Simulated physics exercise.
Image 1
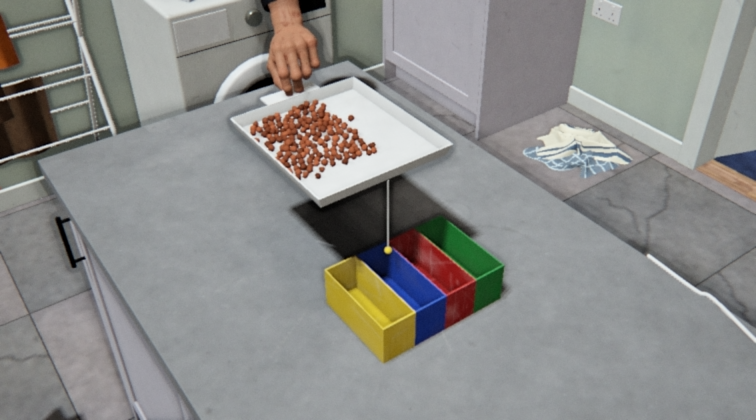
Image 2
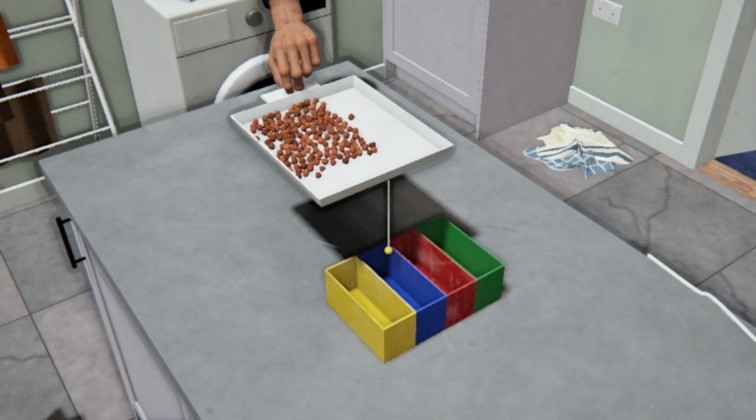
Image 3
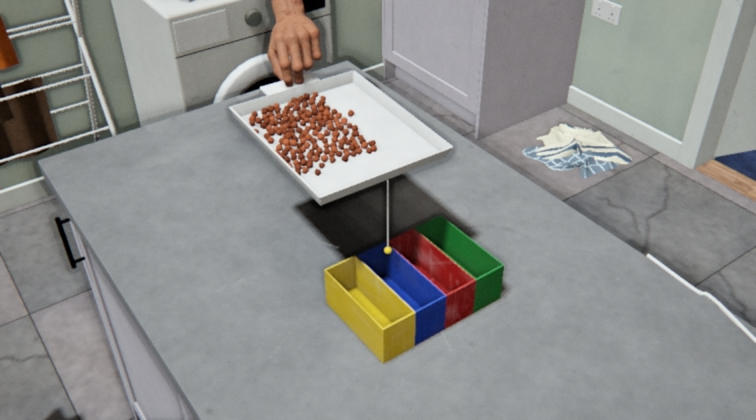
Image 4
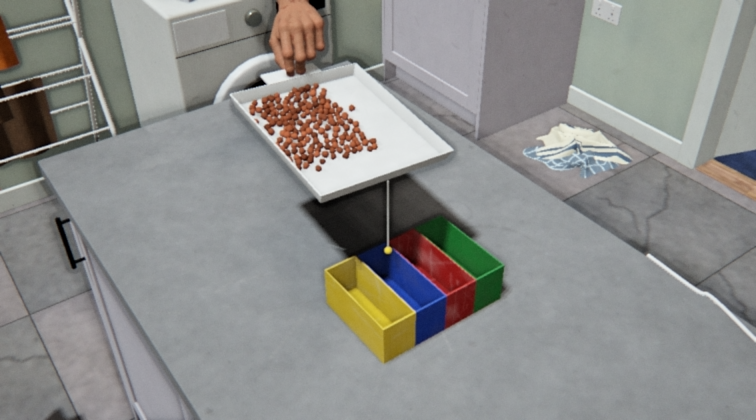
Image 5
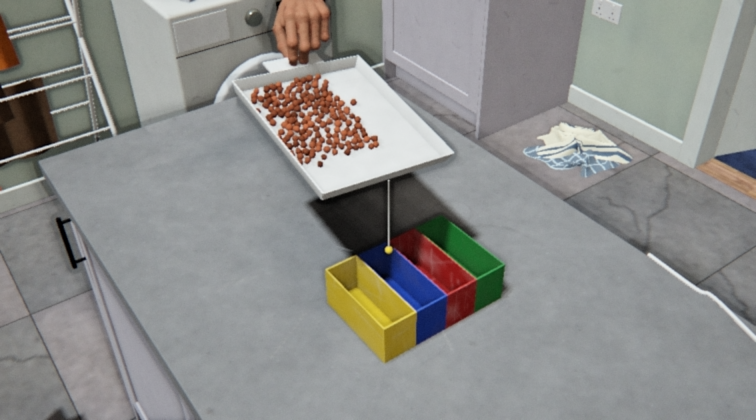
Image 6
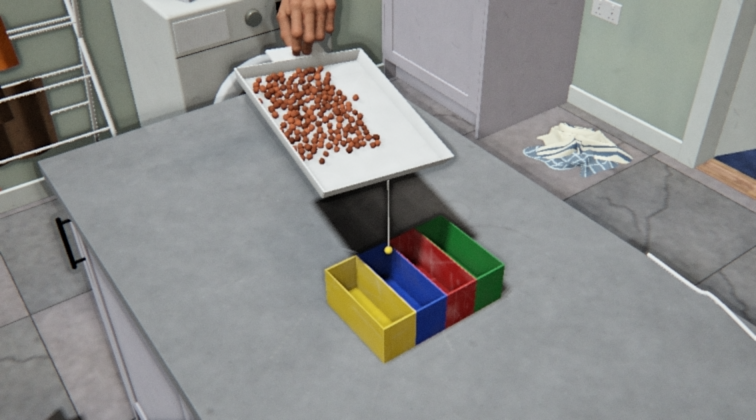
A white tray of small brown pellets, held by a hand at its far end, stayed level at first, then gradually tilted toward its right corner above a box with yellow, blue, red and green cells.
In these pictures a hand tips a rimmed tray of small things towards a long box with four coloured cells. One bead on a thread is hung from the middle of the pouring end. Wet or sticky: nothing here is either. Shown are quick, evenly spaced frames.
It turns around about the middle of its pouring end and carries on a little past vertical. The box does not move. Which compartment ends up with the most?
The green one.
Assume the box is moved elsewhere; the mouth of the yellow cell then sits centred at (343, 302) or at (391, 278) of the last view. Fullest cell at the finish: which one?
First try: The green one. Second try: The cell in red.
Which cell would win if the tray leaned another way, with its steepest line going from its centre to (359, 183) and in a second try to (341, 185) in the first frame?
The cell in yellow, then the cell in yellow.
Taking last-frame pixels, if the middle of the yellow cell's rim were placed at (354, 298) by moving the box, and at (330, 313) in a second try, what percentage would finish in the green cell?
I'd expect some 50 percent, and then some 20 percent.
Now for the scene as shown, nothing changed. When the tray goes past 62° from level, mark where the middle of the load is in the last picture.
Somewhere about pixel (421, 158).
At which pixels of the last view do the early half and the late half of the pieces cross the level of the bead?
Half one: (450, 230), half two: (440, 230).
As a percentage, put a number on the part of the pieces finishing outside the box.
I'd put it close to 10 per cent.
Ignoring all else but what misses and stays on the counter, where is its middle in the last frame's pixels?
The middle is around (502, 259).
Shortly afterwards, tray tipped steeply; the bulk on the tray; a little falling or outside the box.
Next, tray tipped right over; near a third on the tray; near a third in the green cell; a little in the red cell; only a few in the blue cell; near a quarter falling or outside the box.
Some moments later, tray tipped past a quarter turn; near two thirds in the green cell; near a quarter in the red cell; only a few in the blue cell; only a few in the yellow cell; a little falling or outside the box.
In the end, tray tipped past a quarter turn; near two thirds in the green cell; near a quarter in the red cell; only a few in the blue cell; only a few in the yellow cell; a little outside the box.
